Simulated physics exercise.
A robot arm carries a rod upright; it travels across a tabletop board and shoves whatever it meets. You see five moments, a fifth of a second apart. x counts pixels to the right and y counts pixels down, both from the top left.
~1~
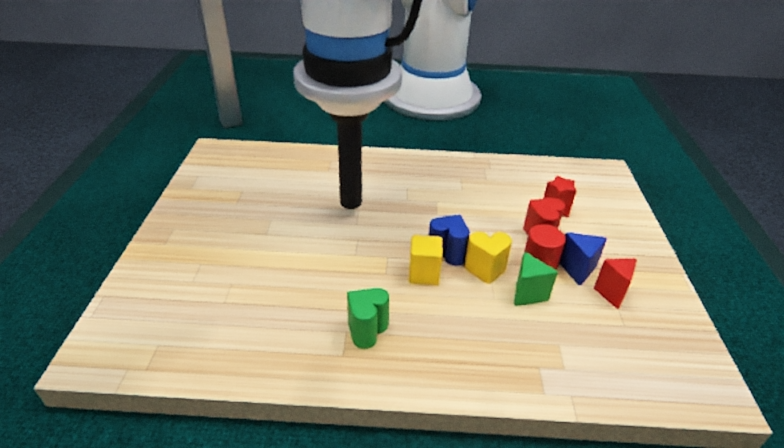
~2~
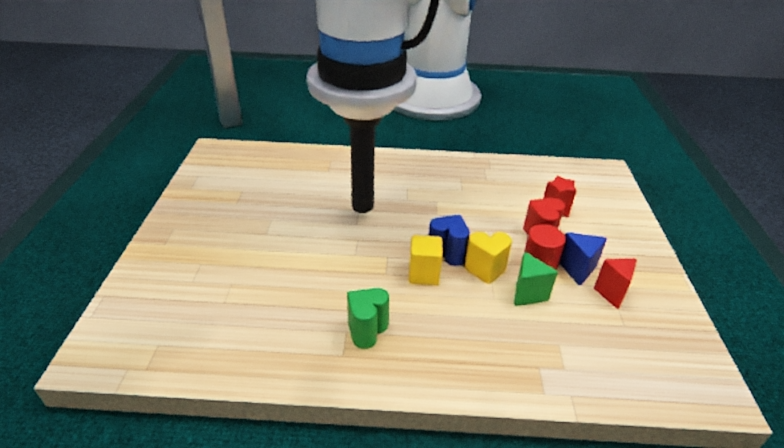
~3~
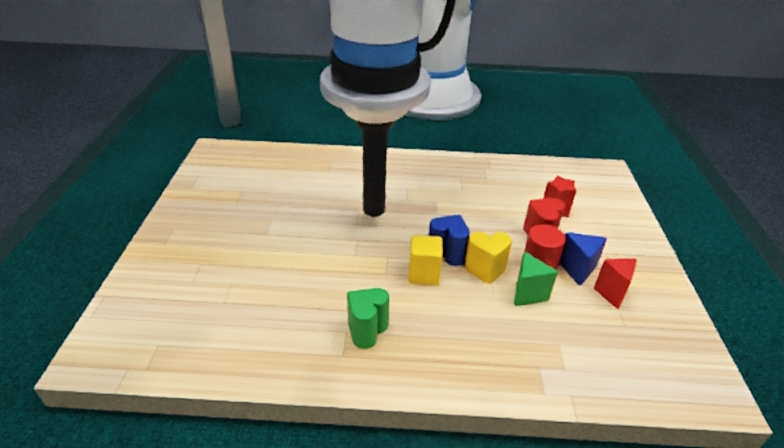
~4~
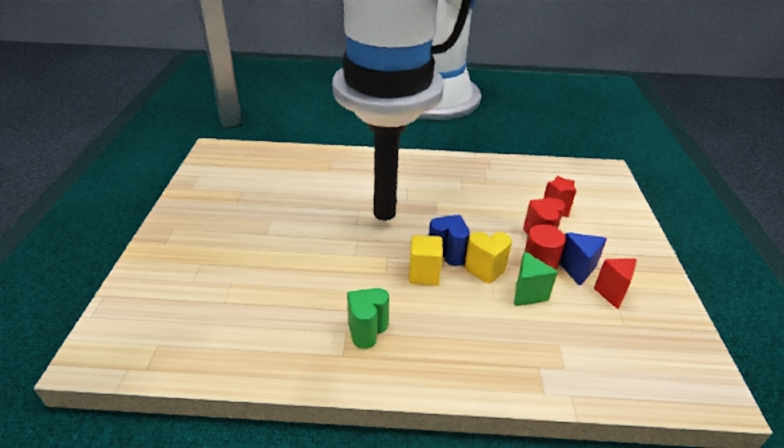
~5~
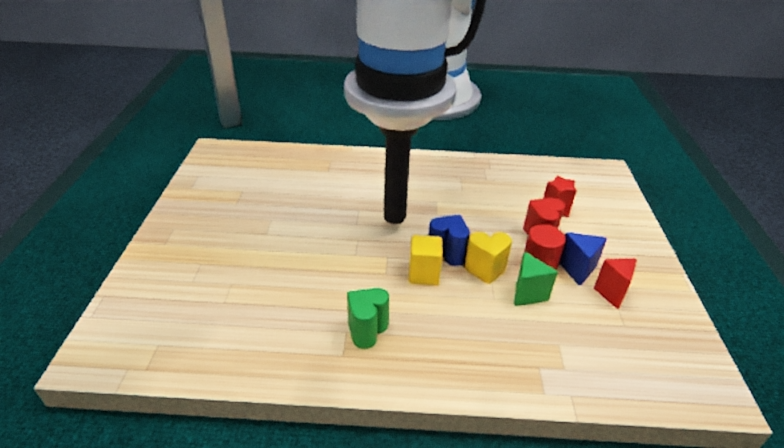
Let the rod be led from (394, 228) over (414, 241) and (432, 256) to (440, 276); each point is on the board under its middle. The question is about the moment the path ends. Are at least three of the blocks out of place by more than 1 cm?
I'd say yes.
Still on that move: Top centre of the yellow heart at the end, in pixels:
The spot you're after is about (515, 244) in the image.
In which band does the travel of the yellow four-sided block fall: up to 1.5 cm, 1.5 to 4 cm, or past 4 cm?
It's set to move 1.5-4 cm.
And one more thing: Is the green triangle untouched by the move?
My answer is yes.
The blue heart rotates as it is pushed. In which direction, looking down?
Rotation: Counter-clockwise.
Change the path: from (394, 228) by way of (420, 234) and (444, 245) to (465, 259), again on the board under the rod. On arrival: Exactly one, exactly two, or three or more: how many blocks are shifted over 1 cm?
Two blocks move more than 1 cm.
The first path, step by step. Halfway along, rod (425, 238); blue heart (459, 227); yellow heart (500, 243).
At the end, rod (441, 266); yellow four-sided block (423, 261), turned 50° clockwise; blue heart (472, 235), turned 55° anticlockwise; yellow heart (515, 244), turned 20° clockwise; green triangle not moved.
